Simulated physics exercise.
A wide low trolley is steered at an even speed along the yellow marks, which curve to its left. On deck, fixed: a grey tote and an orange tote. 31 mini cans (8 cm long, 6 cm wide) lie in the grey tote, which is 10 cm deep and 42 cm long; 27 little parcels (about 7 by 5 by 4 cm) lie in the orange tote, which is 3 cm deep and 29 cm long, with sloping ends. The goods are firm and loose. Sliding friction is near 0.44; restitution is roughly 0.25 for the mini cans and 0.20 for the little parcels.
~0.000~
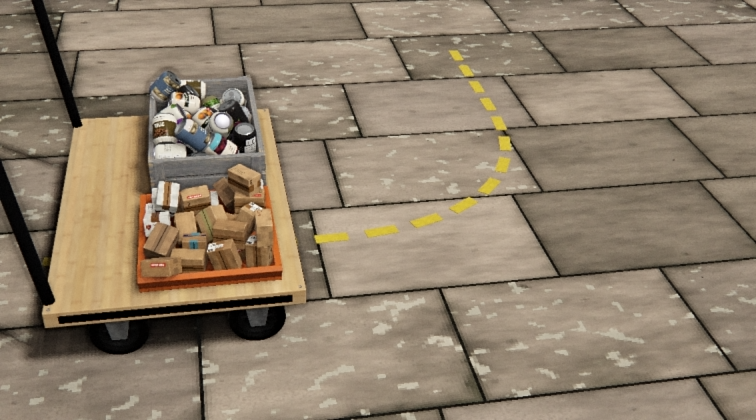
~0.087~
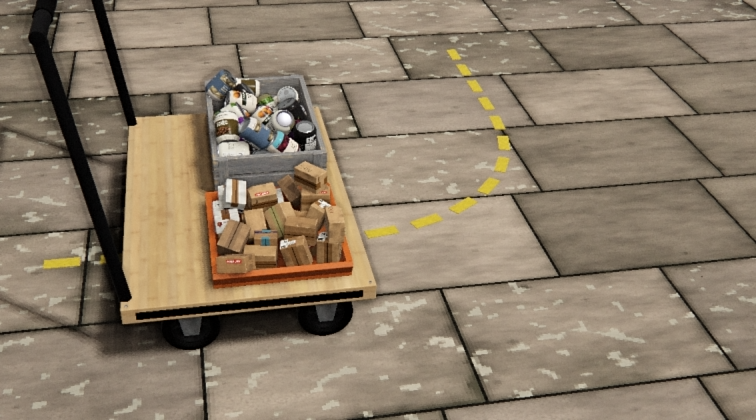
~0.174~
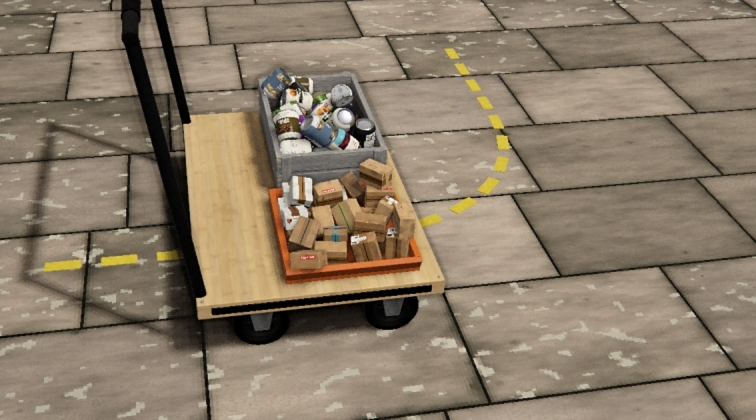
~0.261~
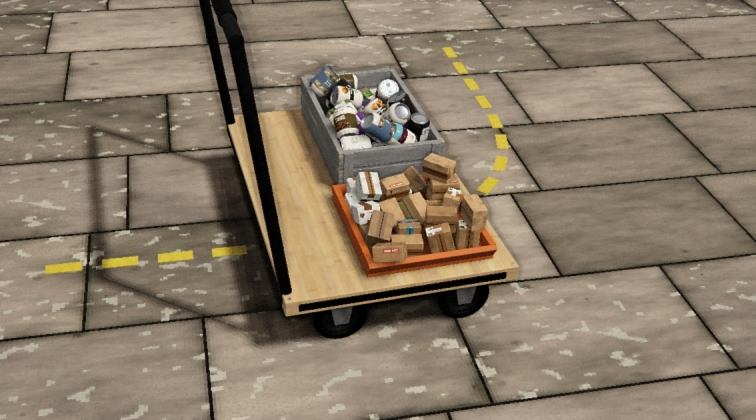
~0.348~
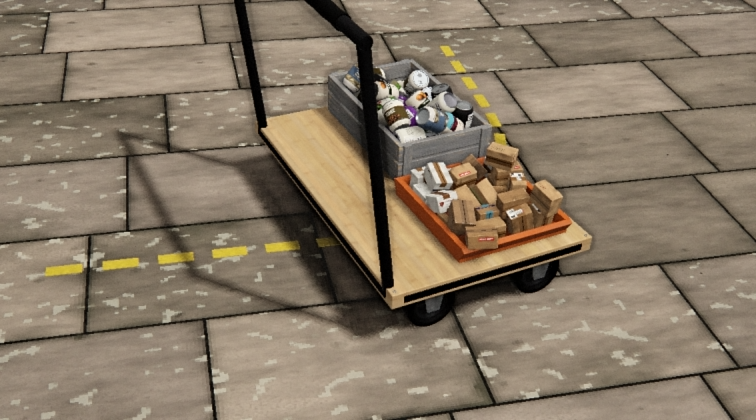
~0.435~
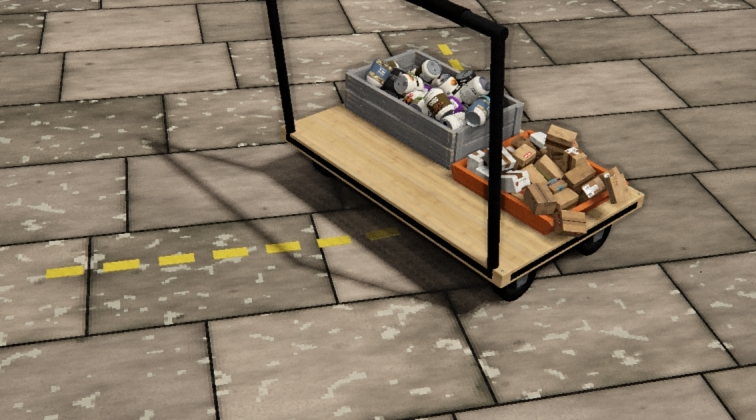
A flatbed cart carrying a gray tote of cans and an orange tote of little parcels rolled right along a yellow dashed line, then swung left as parcels shifted over the orange tote's edge.
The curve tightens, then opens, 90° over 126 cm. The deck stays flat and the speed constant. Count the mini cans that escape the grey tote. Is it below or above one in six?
It sheds fewer than one in six of them.
After 0.53 s, the grey tote is down by 1 of 31 and the orange tote is down by 3 of 27.
After 0.68 s, the grey tote is down by 1 of 31 and the orange tote is down by 7 of 27.
After 0.89 s, the grey tote is down by 1 of 31 and the orange tote is down by 8 of 27.
Final count (at 1.34 s), the grey tote is down by 1 of 31 and the orange tote is down by 9 of 27. Asked share, 1 of 31, 3 per cent.
